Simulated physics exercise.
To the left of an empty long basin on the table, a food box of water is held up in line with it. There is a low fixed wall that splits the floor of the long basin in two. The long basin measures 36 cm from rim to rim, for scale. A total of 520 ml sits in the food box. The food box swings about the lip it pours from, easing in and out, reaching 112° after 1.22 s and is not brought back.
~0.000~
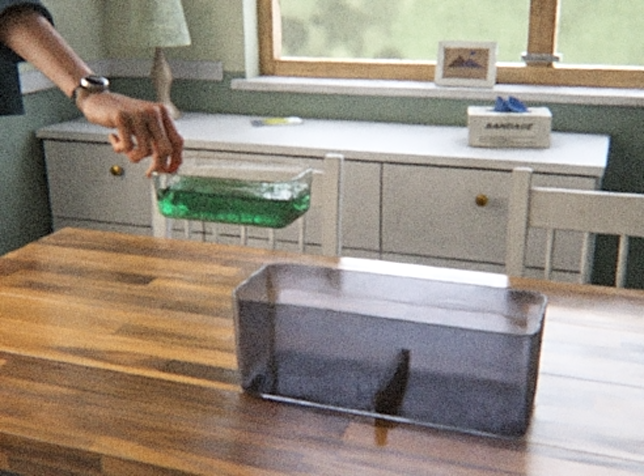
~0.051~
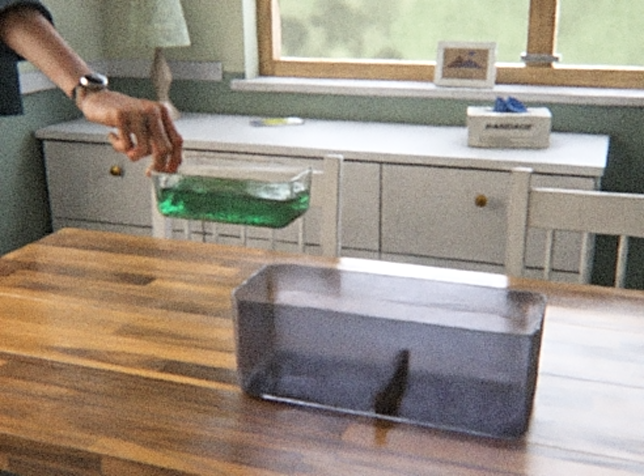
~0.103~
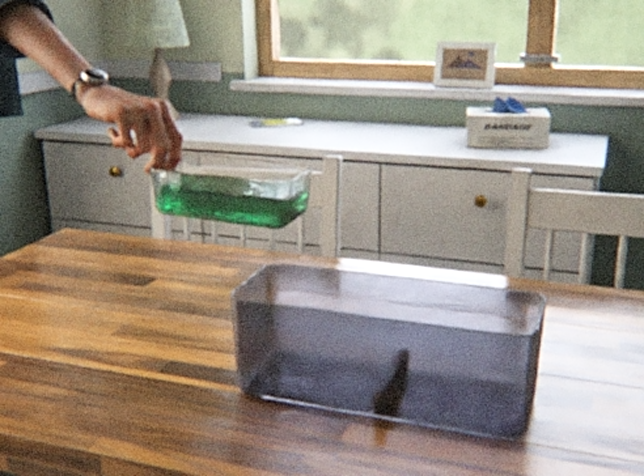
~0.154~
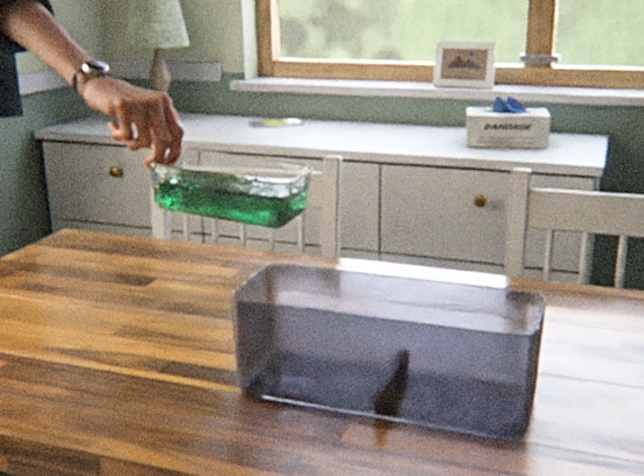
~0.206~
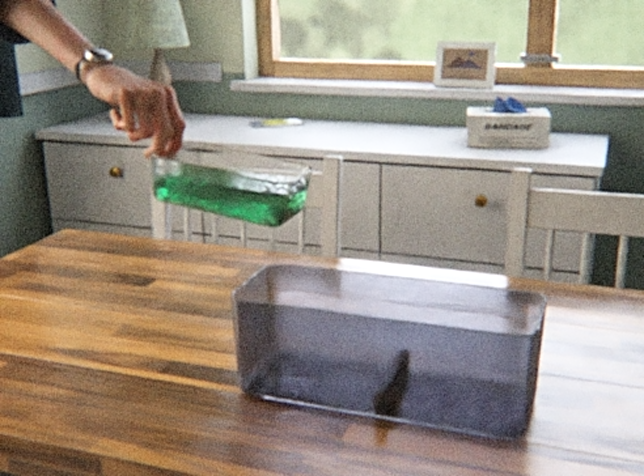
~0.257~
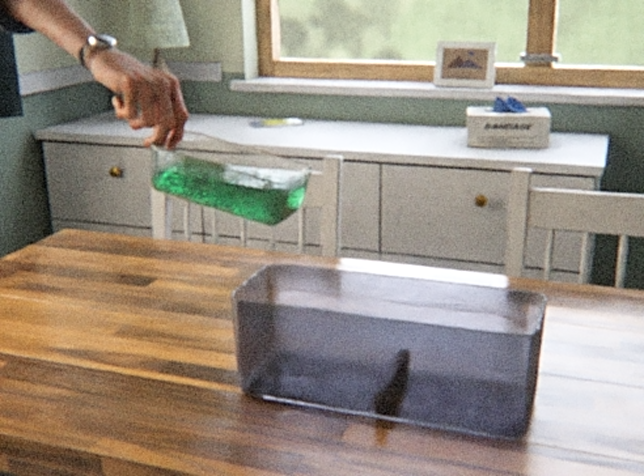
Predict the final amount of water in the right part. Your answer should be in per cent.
The right part ends with roughly 47 per cent.
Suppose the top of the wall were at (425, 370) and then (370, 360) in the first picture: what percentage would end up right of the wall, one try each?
The first try gives 10 percent and the second 70 percent.
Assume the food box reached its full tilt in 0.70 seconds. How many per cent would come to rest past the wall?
Roughly 60 %.
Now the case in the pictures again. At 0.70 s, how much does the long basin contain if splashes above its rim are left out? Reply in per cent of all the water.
Around 14 percent.
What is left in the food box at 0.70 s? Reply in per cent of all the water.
Close to 30 percent of the liquid remains at that time.
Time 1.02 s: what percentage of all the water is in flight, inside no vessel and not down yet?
12 per cent or so.
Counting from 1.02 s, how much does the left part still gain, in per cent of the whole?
Around 12 per cent.
Then, 0.70 s in, the tilt is 68° and 30 per cent is still to pour, 14 is left of the wall and 0 right of it.
Then, 1.02 s in, the tilt is 105° and 3 per cent is still to pour, 32 is left of the wall and 47 right of it.
Then, 1.35 s in, the tilt is 112° and 0 per cent is still to pour, 45 is left of the wall and 47 right of it.
Then, 1.72 s in, the tilt is 112° and 0 per cent is still to pour, 45 is left of the wall and 47 right of it.
Finally, 45 per cent lies left of the wall, 47 right of it and 9 outside.
